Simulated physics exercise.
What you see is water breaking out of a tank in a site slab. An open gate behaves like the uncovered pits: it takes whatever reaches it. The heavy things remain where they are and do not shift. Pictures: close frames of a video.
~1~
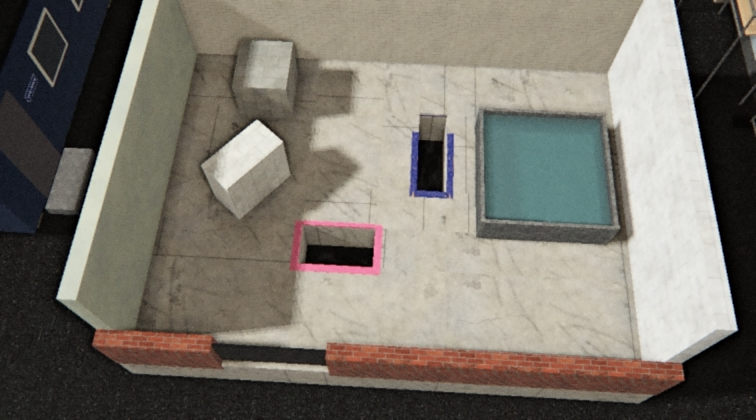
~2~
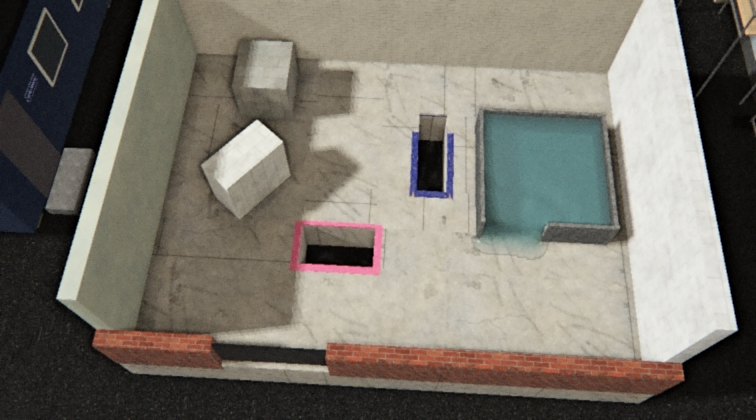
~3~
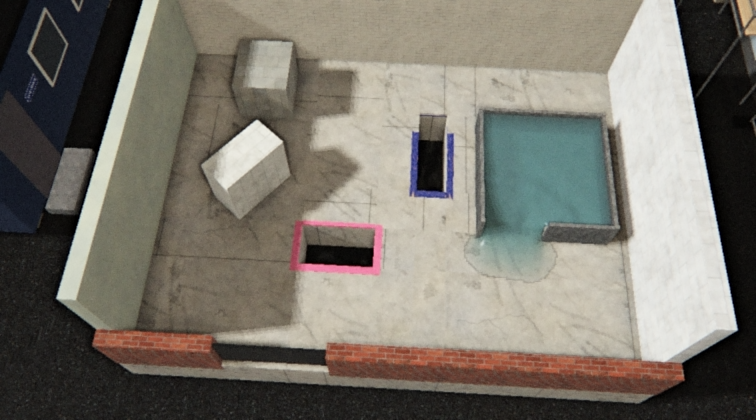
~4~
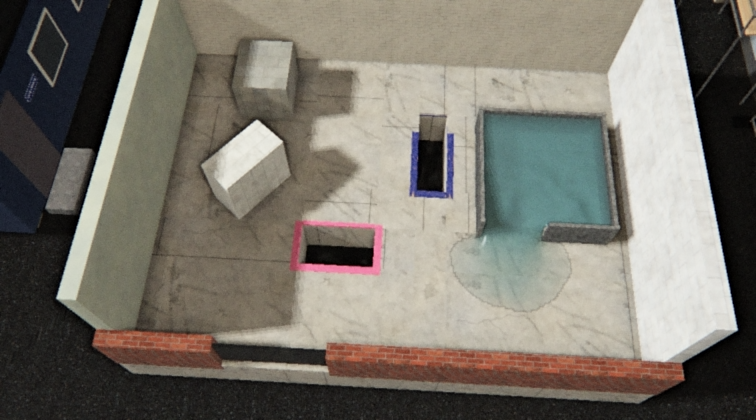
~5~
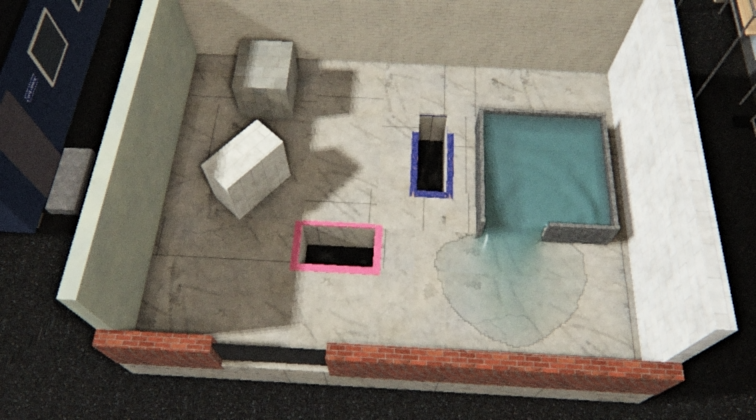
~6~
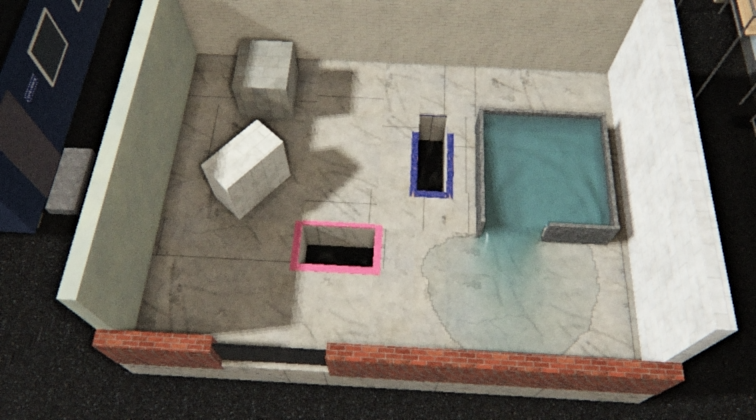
The clip shows a walled slab with two pale blocks, pink- and blue-edged pits, and a tank of still water; a gap appears in the tank's near wall, and water pours out, spreading across the floor toward the brick edge.
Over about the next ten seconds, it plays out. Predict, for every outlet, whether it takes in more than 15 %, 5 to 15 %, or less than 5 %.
The gate will capture a light share below five per cent; the blue pit will capture a light share below five per cent; the pink pit will capture a medium share of five to fifteen per cent.
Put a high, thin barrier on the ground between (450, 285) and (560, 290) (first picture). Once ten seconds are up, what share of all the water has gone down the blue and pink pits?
I'd give blue roughly 2 % and pink roughly 20 %.
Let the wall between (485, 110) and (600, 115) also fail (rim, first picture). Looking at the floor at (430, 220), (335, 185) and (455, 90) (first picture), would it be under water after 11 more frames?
First point spared, second point spared, third point swamped.
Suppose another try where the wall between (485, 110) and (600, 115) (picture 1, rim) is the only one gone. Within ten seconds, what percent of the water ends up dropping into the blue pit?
In per cent: Blue 8.
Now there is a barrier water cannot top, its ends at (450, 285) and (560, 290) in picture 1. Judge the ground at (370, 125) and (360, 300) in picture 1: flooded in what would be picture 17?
Going in order, I'd say kept out of it and drenched.
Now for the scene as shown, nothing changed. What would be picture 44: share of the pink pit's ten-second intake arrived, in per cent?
Around 45 %.
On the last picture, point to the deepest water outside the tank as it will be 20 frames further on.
I would choose the pixel (626, 373).
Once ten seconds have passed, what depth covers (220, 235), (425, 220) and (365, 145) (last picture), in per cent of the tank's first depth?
First spot roughly 16 %, second 0 %, third 2 %.
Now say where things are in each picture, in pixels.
Still water in the tank at (545, 168), in the first picture.
Water pours out at (512, 232) and has run to (479, 245), in the second picture.
The front is at (540, 273), out from the gap at (512, 233), in the third picture.
Water pours out at (512, 233) and has run to (530, 305), in the fourth picture.
Water pours out at (512, 233) and has run to (528, 339), in the fifth picture.
The front is at a hidden place, out from the gap at (512, 232), in the sixth picture.
A moment on, water covers 15 % of the floor; the gate 0 %, the blue pit 0 %, the pink pit 0 %.
Next, water covers 25 % of the floor; the gate 0 %, the blue pit 0 %, the pink pit 0 %.
Then, water covers 40 % of the floor; the gate 0 %, the blue pit 0 %, the pink pit 1 %.
Later, water covers 55 % of the floor; the gate 0 %, the blue pit 0 %, the pink pit 3 %.
In the end, water covers 80 % of the floor; the gate 0 %, the blue pit 1 %, the pink pit 8 %.
